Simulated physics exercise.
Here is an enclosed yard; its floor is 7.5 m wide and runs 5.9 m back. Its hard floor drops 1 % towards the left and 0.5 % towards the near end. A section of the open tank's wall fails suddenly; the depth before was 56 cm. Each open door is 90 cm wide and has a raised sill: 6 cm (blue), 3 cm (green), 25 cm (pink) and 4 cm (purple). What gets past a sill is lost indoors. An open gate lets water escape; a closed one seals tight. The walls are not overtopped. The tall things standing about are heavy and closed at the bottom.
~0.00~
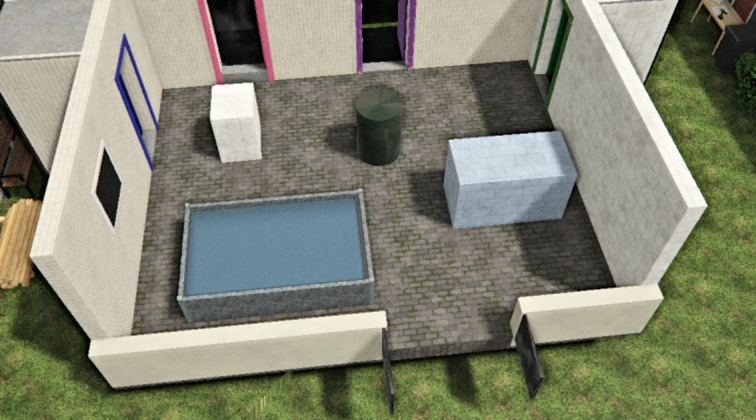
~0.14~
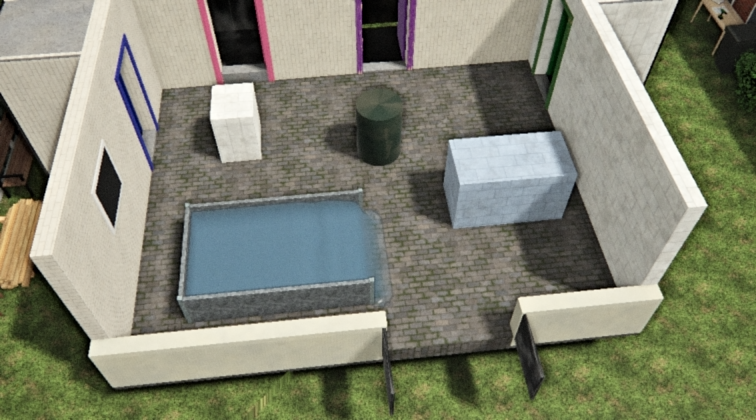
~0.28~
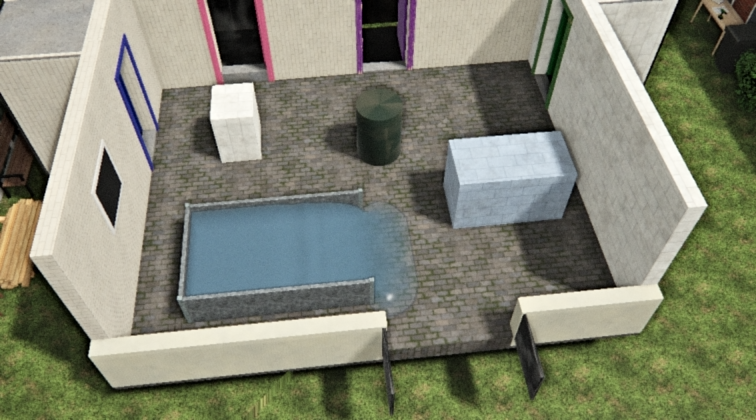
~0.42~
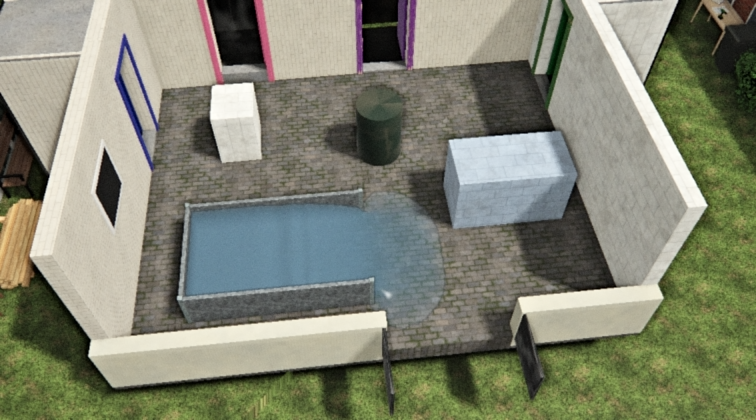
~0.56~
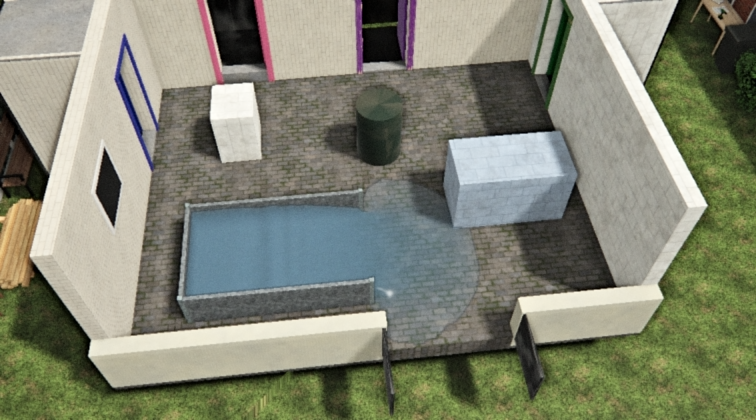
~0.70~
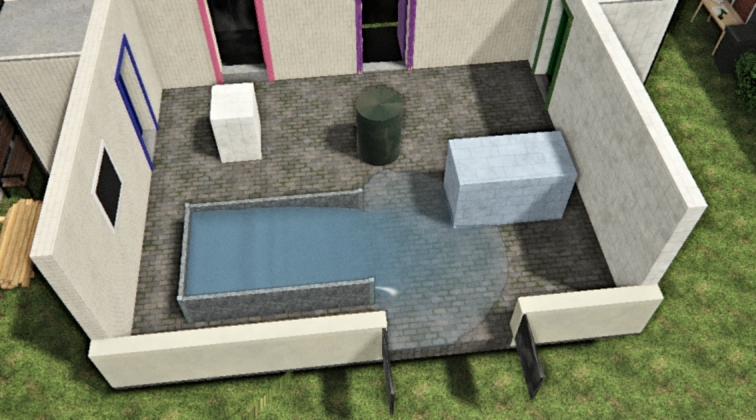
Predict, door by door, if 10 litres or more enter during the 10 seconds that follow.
The water let in: At the blue door it keeps below the limit; at the green door it exceeds the limit; at the pink door it does not reach the limit; at the purple door it goes over the limit.
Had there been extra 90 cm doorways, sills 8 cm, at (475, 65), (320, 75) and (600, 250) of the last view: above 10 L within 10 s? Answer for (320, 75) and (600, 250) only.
In that order: Below, over.
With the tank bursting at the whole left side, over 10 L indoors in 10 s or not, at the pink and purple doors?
Against that limit: Pink under, purple below.
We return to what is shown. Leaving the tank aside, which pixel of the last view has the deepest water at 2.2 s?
Around (611, 311).
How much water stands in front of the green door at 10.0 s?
Some 3.5 cm.
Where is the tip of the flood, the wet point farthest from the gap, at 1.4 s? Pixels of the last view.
Near (610, 280).
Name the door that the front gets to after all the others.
It is the blue one.
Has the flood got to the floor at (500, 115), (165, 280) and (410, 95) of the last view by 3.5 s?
In turn: Flooded, still dry, under water.
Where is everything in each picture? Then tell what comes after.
In the first picture, the open tank at (277, 245) is whole and still, 56 cm deep.
In the second picture, the front is at a hidden place, 0.9 m from the gap at (364, 251); 0.3 m2 of floor is under water; 56 cm left at the back of the open tank.
In the third picture, water pours out at (364, 252) and has run 1.1 m, to (388, 207); typically 9 cm deep outside, 56 cm at the open tank's back.
In the fourth picture, the front is at (431, 305), 1.4 m from the gap at (364, 252); 2.3 m2 of floor is under water; 56 cm left at the back of the open tank.
In the fifth picture, water pours out at (364, 253) and has run 1.8 m, to (447, 204); typically 6 cm deep outside, 56 cm at the open tank's back.
In the sixth picture, the front is at (503, 268), 2.2 m from the gap at (364, 253); 4.8 m2 of floor is under water; 56 cm left at the back of the open tank.
After 1.4 s water covers 25 % of the floor and is deepest (30 cm) near (447, 221); blue door not reached, green door not reached, pink door not reached, purple door not reached.
After 2.2 s water covers 35 % of the floor and is deepest (36 cm) near (611, 311); blue door not reached, green door not reached, pink door not reached, purple door not reached.
After 3.5 s water covers 50 % of the floor and is deepest (28 cm) near (547, 229); blue door not reached, green door 3 cm at the sill, 0 L in, pink door not reached, purple door 5 cm at the sill, 4 L in.
After 6.0 s water covers 60 % of the floor and is deepest (14 cm) near (530, 320); blue door not reached, green door 7 cm at the sill, 17 L in, pink door 1 cm at the sill, 0 L in, purple door 7 cm at the sill, 29 L in.
After 10.0 s water covers 90 % of the floor and is deepest (10 cm) near (162, 93); blue door 6 cm at the sill, 0 L in, green door 3 cm at the sill, 47 L in, pink door 2 cm at the sill, 0 L in, purple door 4 cm at the sill, 39 L in.
